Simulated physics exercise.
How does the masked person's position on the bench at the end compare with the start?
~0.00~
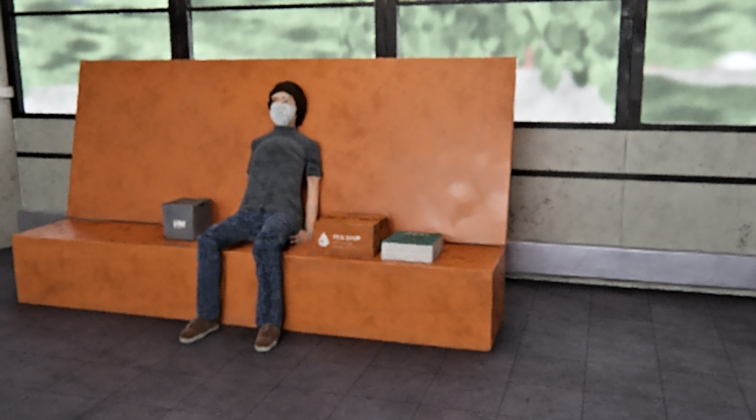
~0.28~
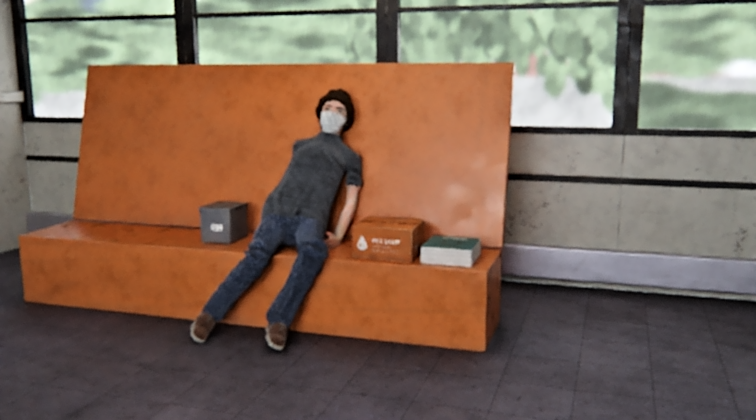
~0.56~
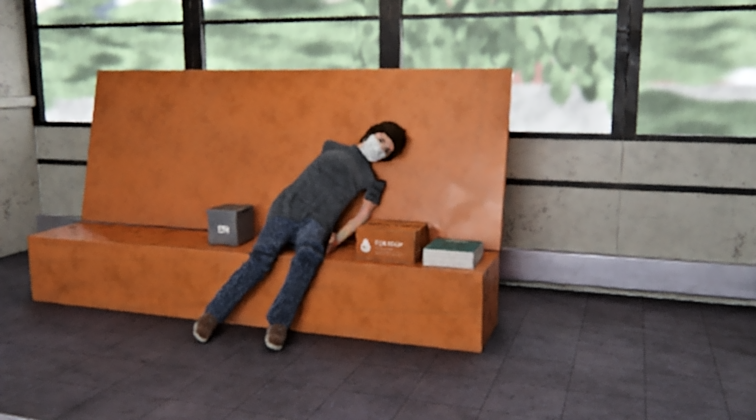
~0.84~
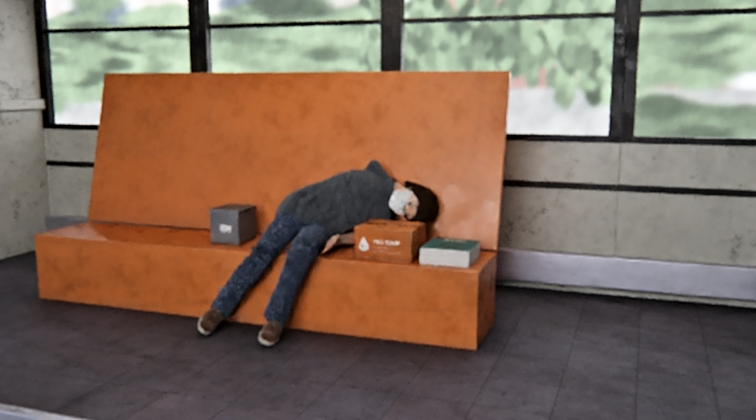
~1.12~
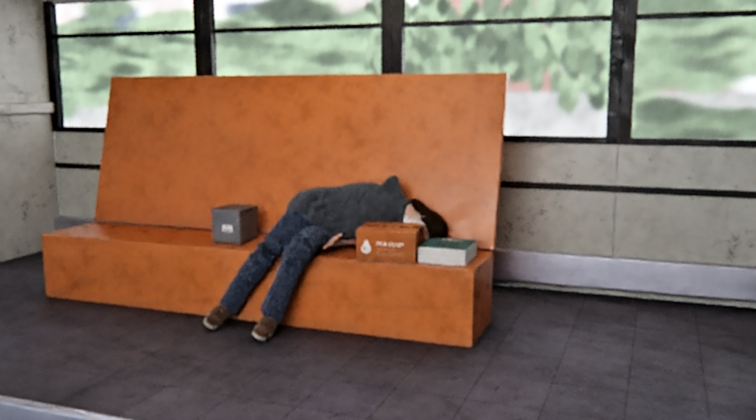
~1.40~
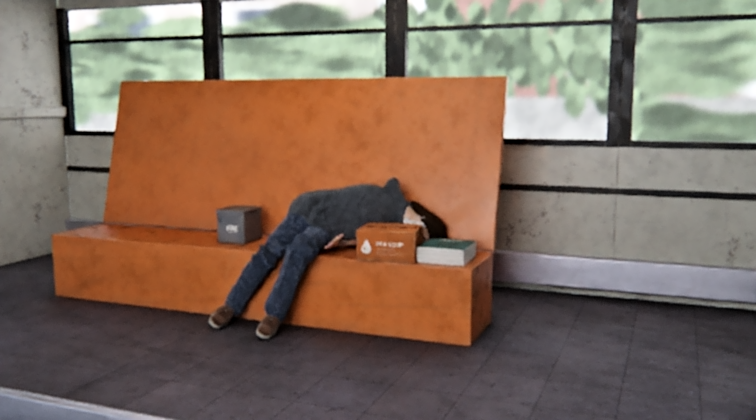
At the start the person sits leaning back against the backrest between the grey box and the orange carton. By the end the body has slumped over to the right, with the head low behind the carton.
